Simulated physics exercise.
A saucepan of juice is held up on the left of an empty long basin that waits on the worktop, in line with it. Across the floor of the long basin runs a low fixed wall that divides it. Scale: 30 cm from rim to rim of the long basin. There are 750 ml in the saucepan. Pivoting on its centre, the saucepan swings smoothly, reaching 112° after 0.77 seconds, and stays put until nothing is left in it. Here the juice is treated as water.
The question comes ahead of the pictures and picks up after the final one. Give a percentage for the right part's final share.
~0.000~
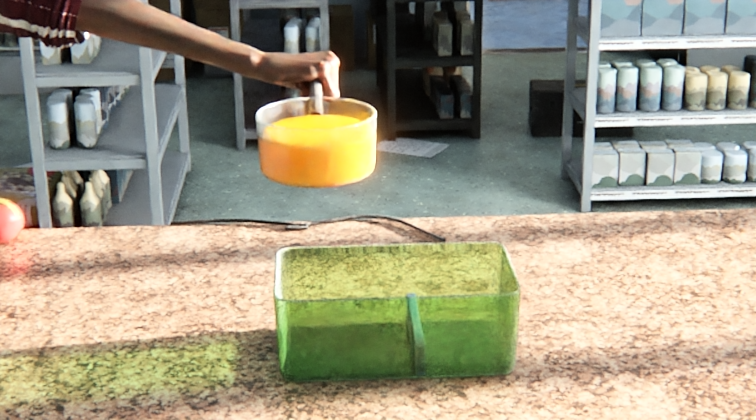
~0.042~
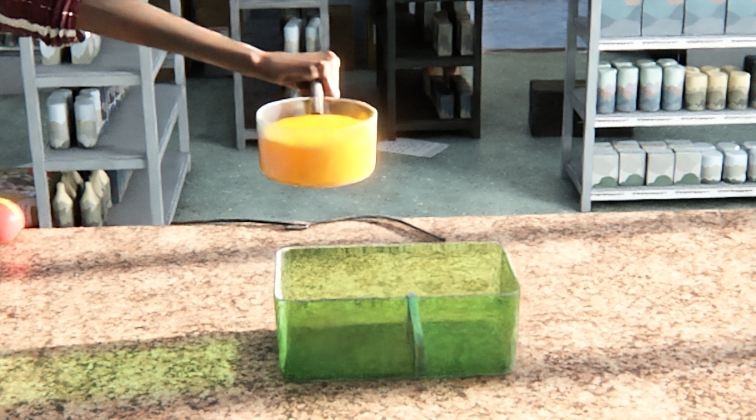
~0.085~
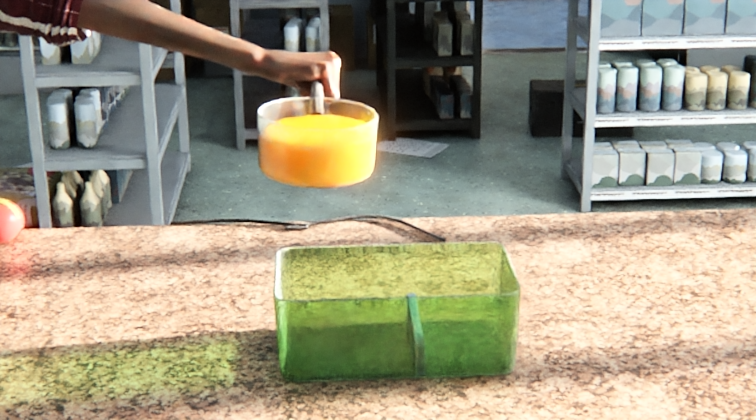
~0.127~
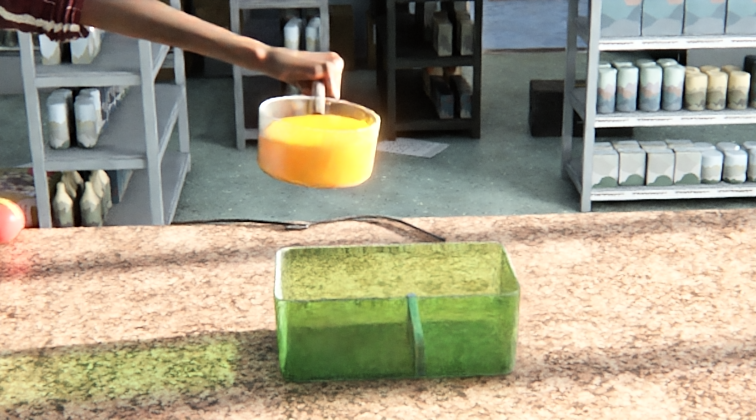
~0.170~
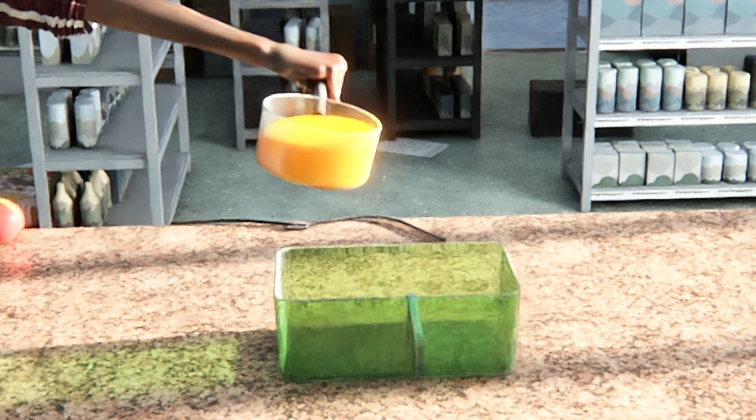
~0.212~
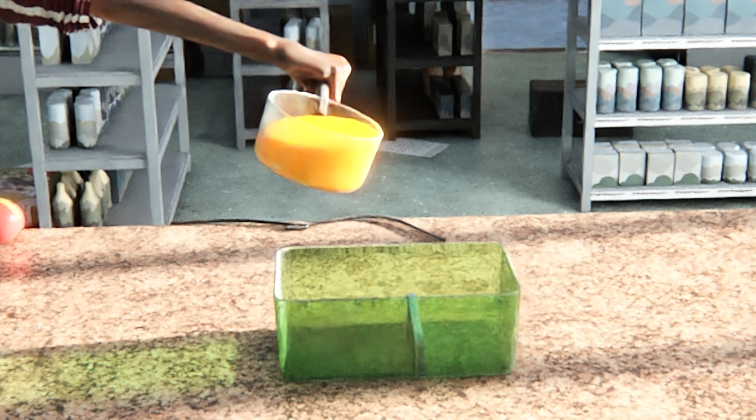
My figure is 51 %.
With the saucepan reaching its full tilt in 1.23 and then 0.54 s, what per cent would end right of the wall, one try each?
It comes to 65 per cent, and then 40 per cent.
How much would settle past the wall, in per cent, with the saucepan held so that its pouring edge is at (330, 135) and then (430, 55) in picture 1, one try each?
Some 10 and 60 per cent, in that order.
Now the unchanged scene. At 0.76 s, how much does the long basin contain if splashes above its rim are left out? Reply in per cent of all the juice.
About 82 per cent.
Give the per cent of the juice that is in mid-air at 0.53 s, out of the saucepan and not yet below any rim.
Close to 50 in a hundred.
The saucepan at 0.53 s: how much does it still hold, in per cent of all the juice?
Remaining: Near 40 % of the total.
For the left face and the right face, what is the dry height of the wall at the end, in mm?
Left side: Around 28 mm. Right side: Around 20 mm.
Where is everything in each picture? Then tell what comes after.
In the first picture, it leans 0°; its right rim is at (375, 113); the juice meets the walls at (260, 131) and (373, 128); the long basin's rim runs from (276, 275) to (511, 268); the wall's top is at (416, 320).
In the second picture, it leans 1°; its right rim is at (375, 114); the juice meets the walls at (260, 131) and (373, 128).
In the third picture, it leans 3°; its right rim is at (377, 117); the juice meets the walls at (260, 130) and (373, 129).
In the fourth picture, it leans 7°; its right rim is at (378, 121); the juice meets the walls at (261, 130) and (374, 130).
In the fifth picture, it leans 13°; its right rim is at (380, 127); the juice meets the walls at (262, 129) and (376, 131).
In the sixth picture, it leans 20°; its right rim is at (381, 134); the juice meets the walls at (261, 130) and (378, 133).
By 0.53 s the tilt is 87° and 40 per cent is still to pour, 2 is left of the wall and 9 right of it.
By 0.76 s the tilt is 112° and 5 per cent is still to pour, 29 is left of the wall and 54 right of it.
By 1.01 s the tilt is 112° and 0 per cent is still to pour, 46 is left of the wall and 51 right of it.
By 1.27 s the tilt is 112° and 0 per cent is still to pour, 47 is left of the wall and 51 right of it.
At rest 47 per cent lies left of the wall, 51 right of it and 2 outside.
